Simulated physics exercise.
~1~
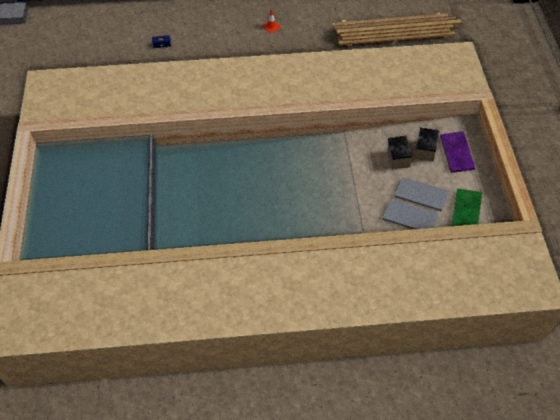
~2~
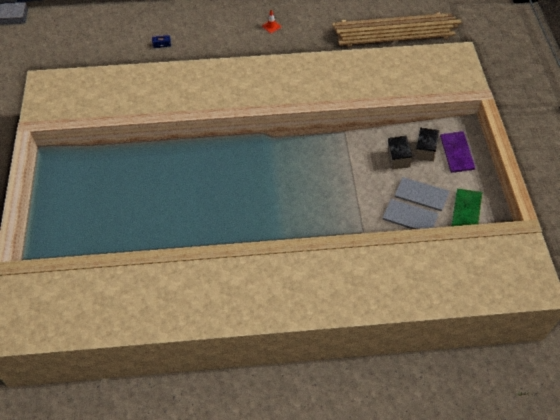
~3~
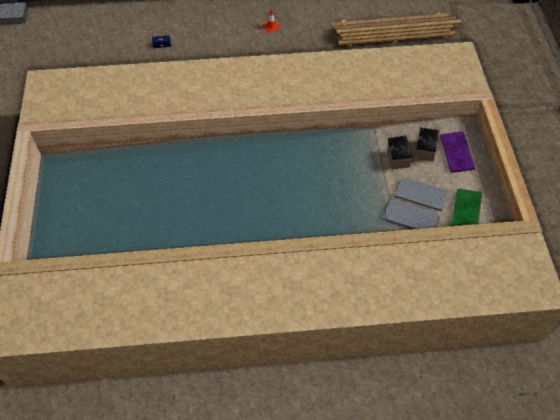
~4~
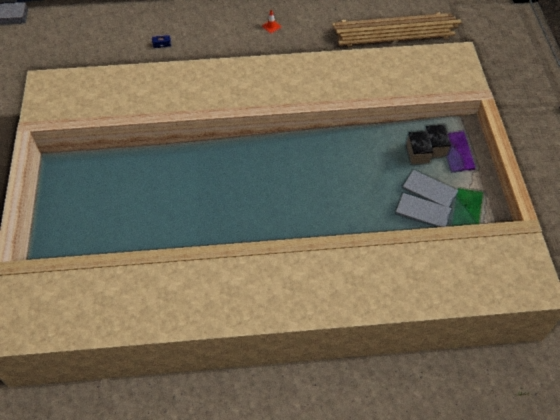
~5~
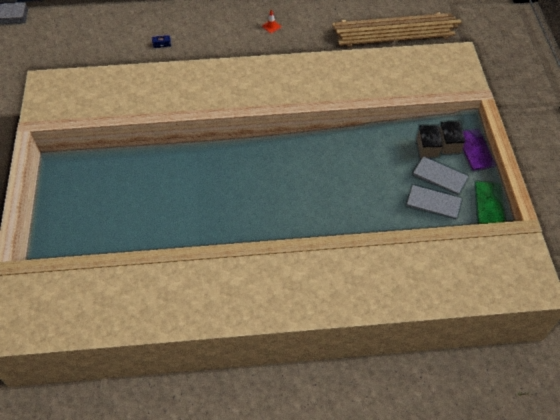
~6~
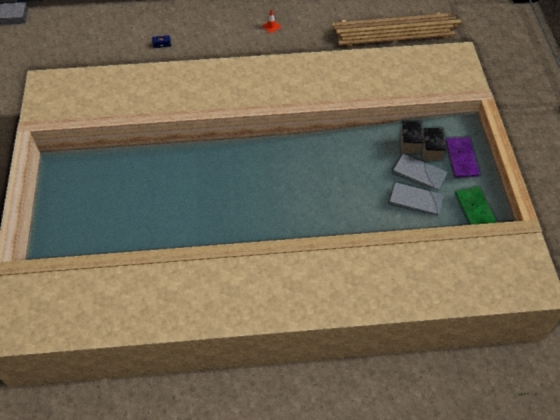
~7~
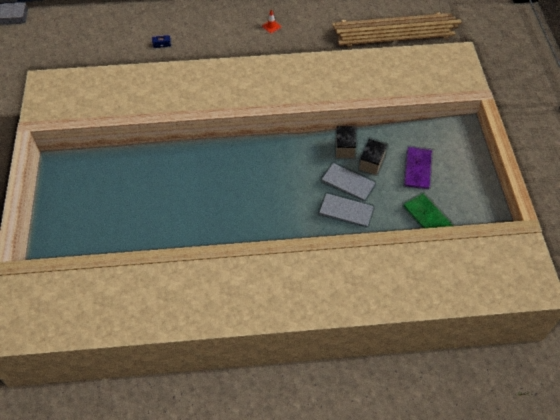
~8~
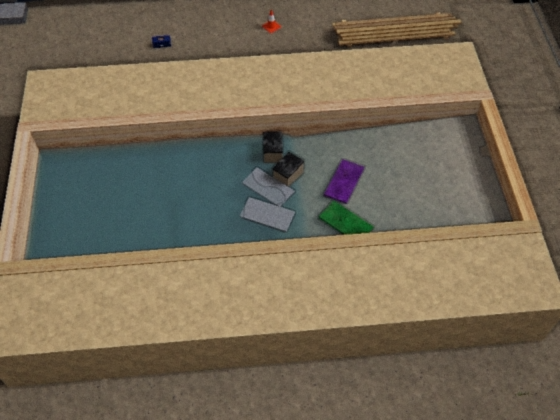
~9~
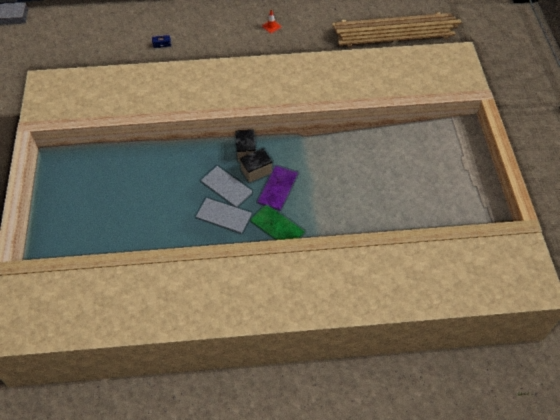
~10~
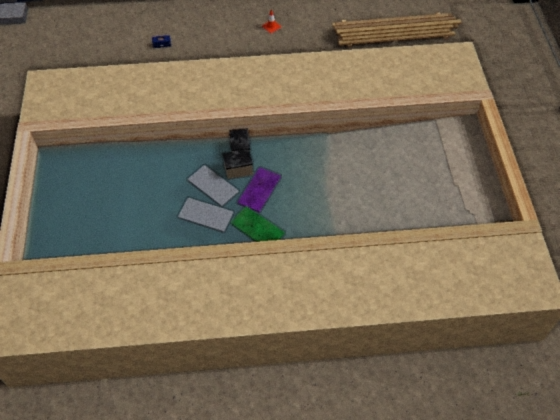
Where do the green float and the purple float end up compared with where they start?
Both end up far to the left of where they start, floating in the water near the middle of the walled beach.
